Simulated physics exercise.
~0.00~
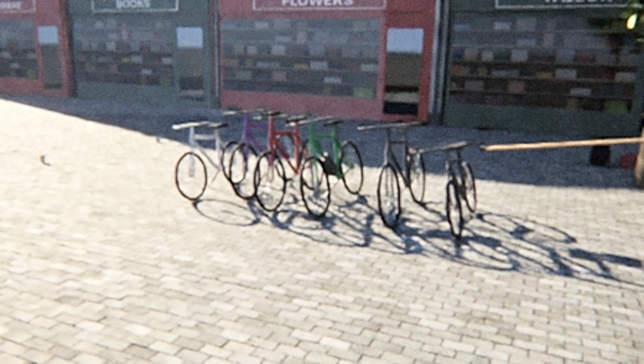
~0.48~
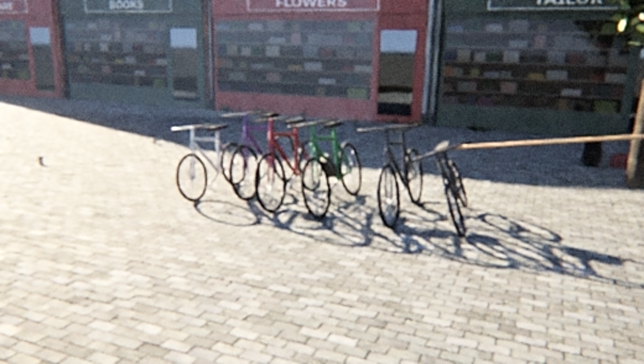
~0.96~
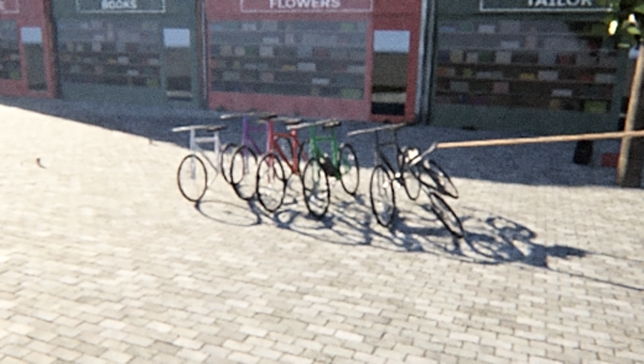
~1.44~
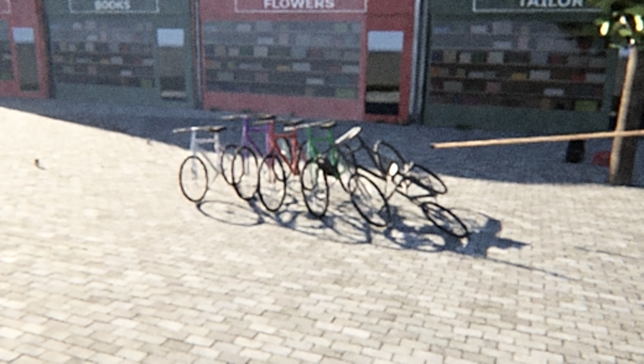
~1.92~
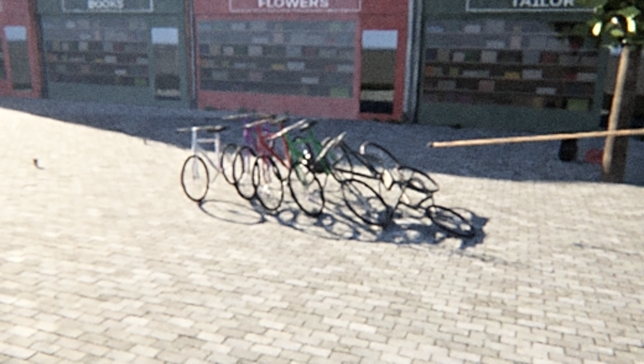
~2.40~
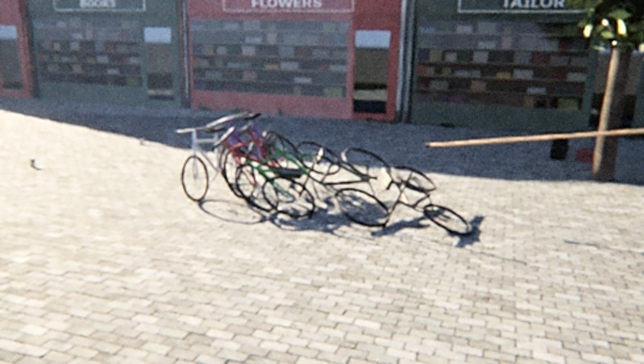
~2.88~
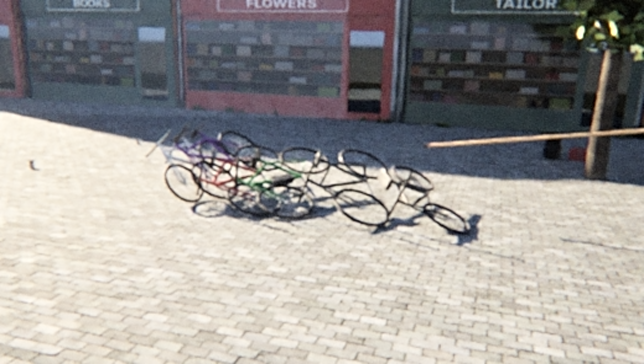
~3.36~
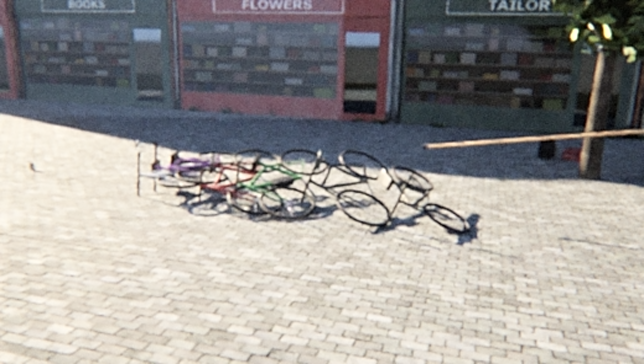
A row of bicycles topples leftward one after another after a pole nudges the rightmost one.
